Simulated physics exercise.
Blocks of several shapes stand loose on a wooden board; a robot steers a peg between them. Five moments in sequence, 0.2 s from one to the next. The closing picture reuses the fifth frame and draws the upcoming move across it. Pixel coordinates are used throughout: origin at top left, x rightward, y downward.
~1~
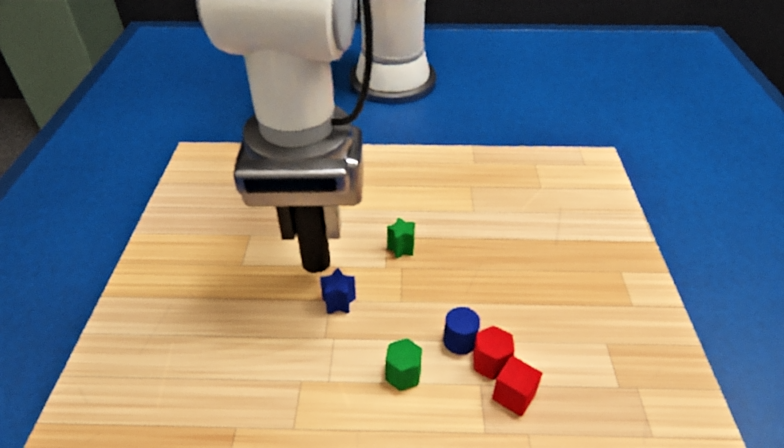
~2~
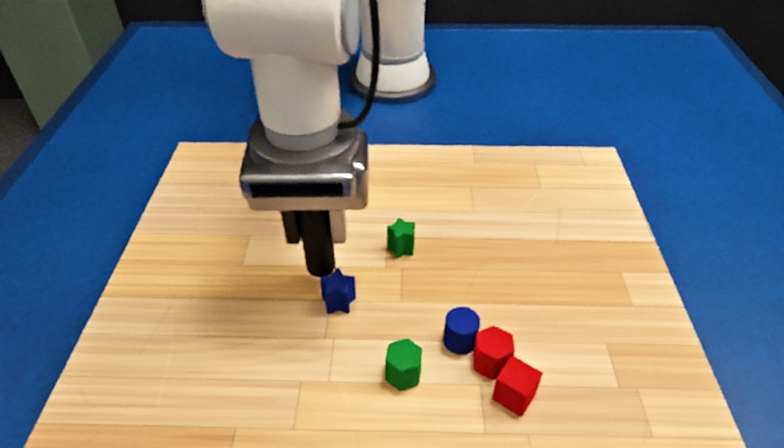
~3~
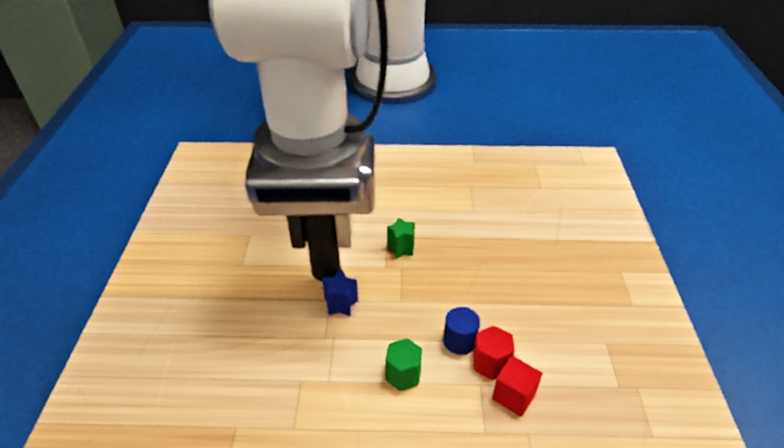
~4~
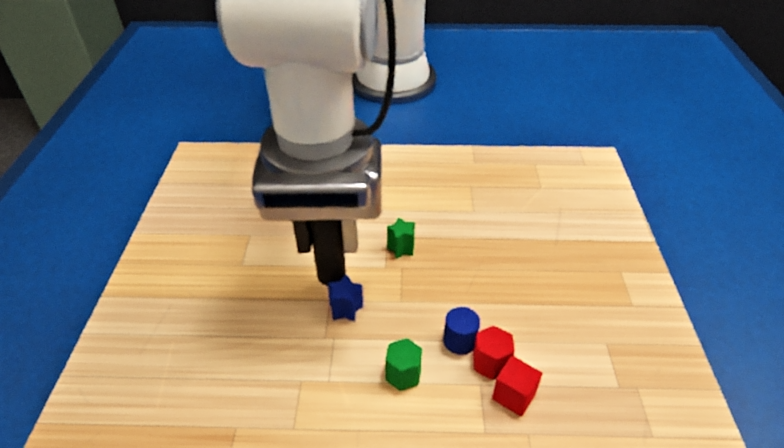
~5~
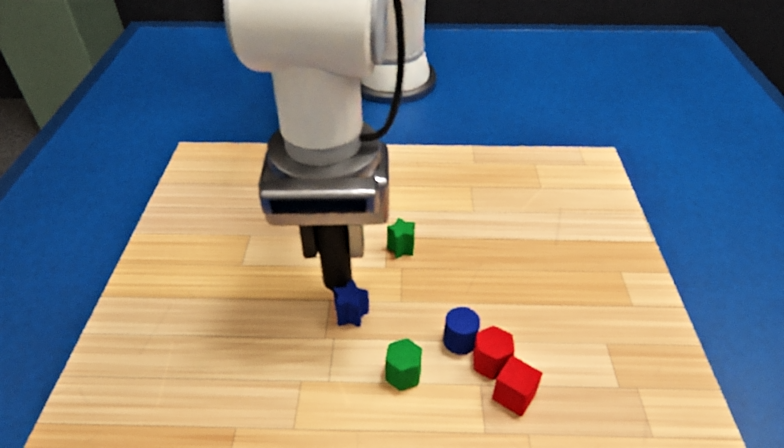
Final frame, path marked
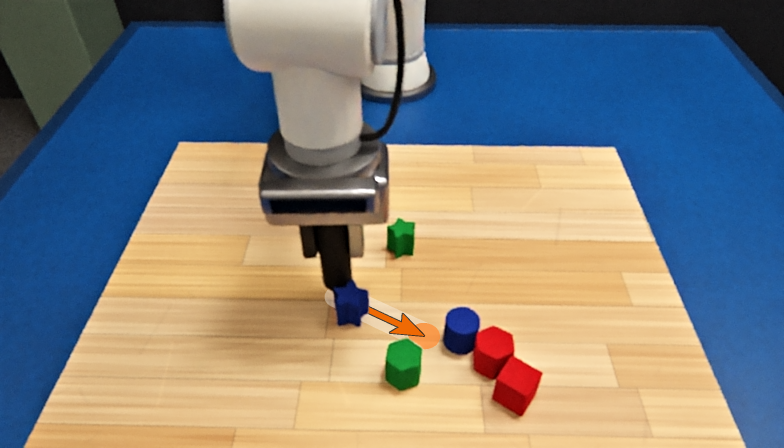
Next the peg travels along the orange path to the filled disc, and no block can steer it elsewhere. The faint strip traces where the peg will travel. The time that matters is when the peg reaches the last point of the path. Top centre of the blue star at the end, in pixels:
I'd say the blue star ends with its top centre at (386, 324).
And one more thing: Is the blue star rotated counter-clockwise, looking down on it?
No, it doesn't check out.
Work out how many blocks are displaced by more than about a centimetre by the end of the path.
When the path ends, I think you'll find one block out of place by more than 1 cm.
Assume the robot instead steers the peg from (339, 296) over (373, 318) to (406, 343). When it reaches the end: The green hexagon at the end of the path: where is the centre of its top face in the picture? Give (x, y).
At the end it should sit near (410, 373).
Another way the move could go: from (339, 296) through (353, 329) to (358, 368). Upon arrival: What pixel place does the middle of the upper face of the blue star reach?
Located at (377, 367).
Path on the board, in a line from (339, 296) to (424, 336).
On the path given first. One third of the way, peg (366, 294); blue star (371, 310), turned 20° clockwise.
Two thirds of the way, peg (396, 307); blue star (383, 323), turned 55° clockwise.
At the end, peg (425, 320); blue star (386, 324), turned 75° clockwise; blue round block in place.
